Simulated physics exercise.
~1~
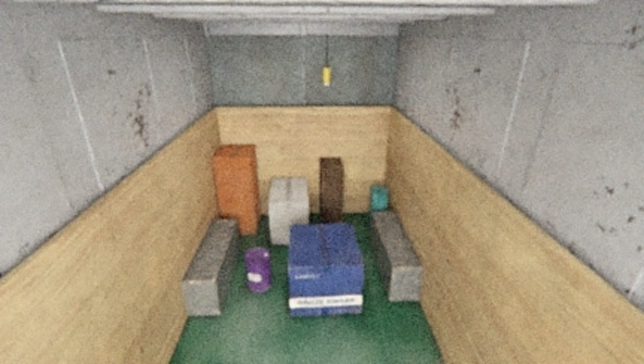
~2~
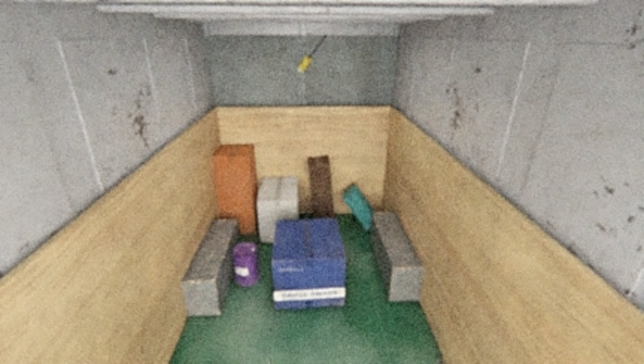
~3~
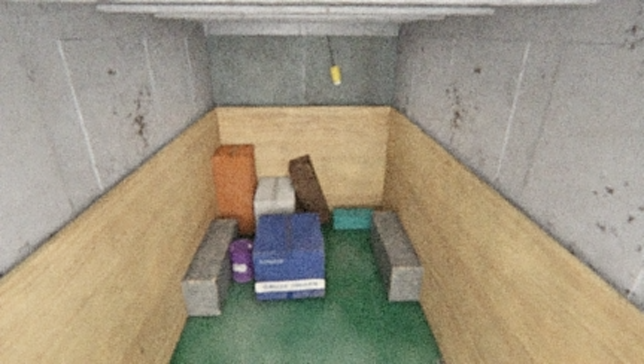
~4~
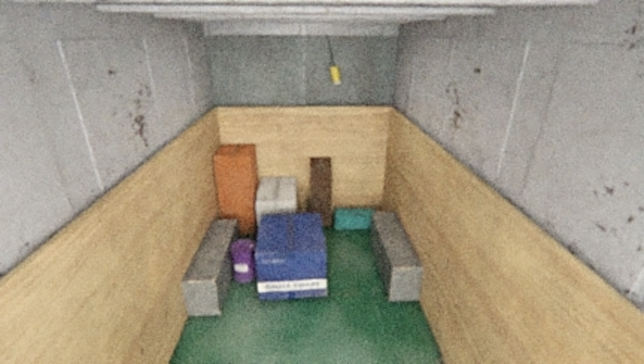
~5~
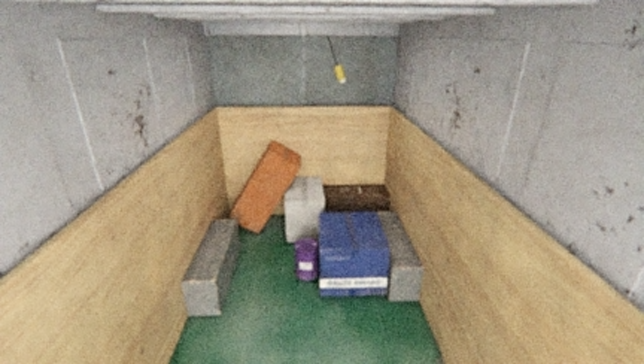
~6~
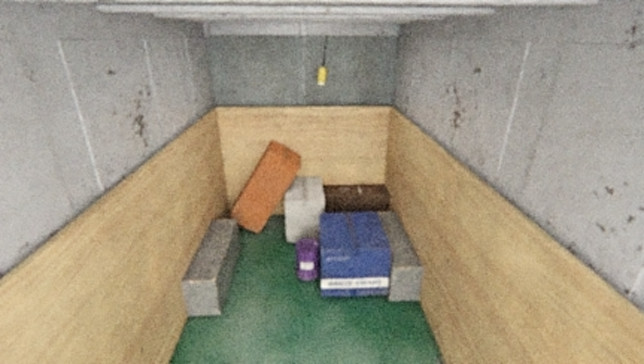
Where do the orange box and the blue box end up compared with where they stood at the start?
Neither stays in its original place. The orange box ends up leaning over to the right at the back, and the blue box, after first sliding left, ends up right of its starting spot, by the right wheel box.
